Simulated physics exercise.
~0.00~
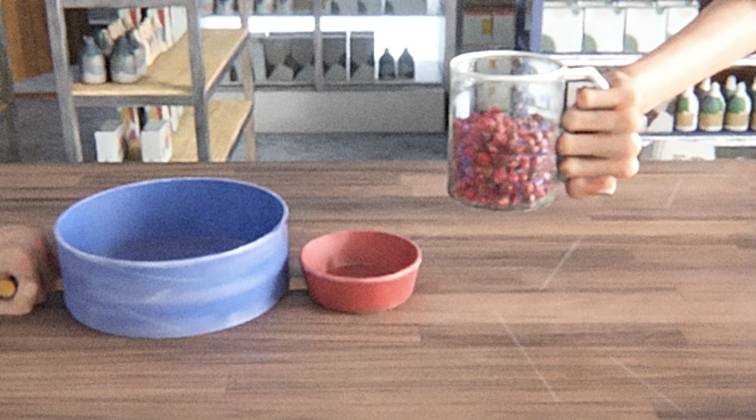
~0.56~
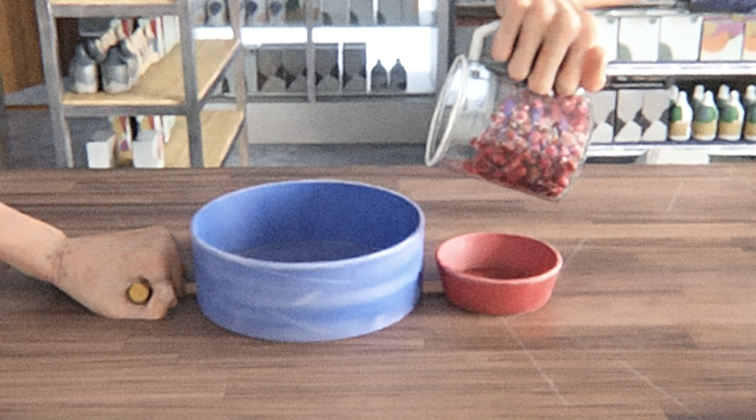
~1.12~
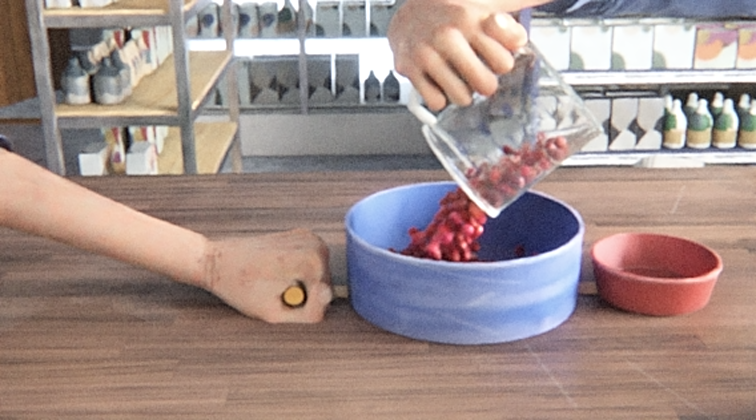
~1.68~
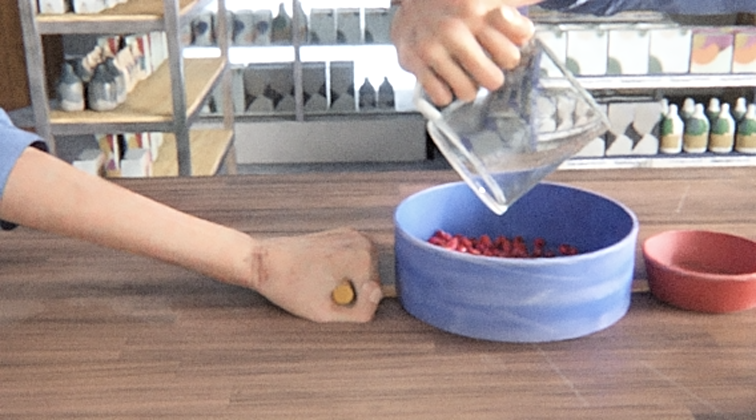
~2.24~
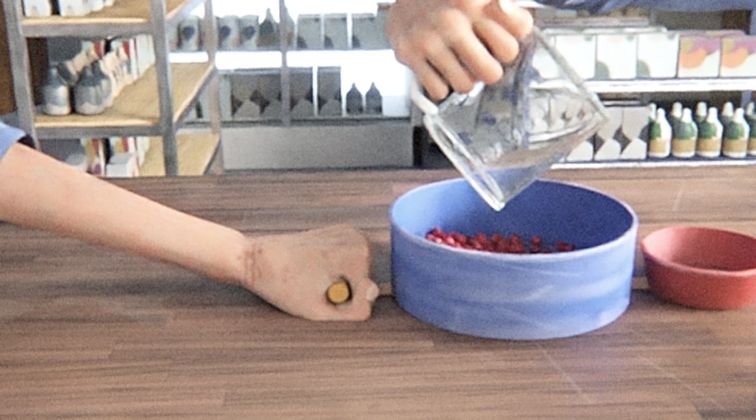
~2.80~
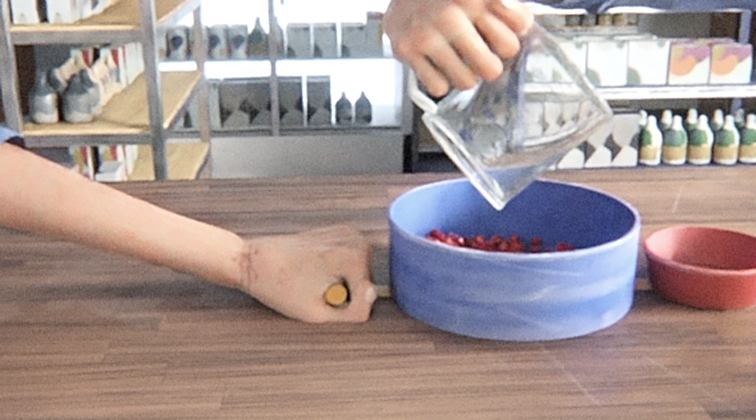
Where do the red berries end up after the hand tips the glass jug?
They all end up in the blue pot, with none in the red dish or on the table.
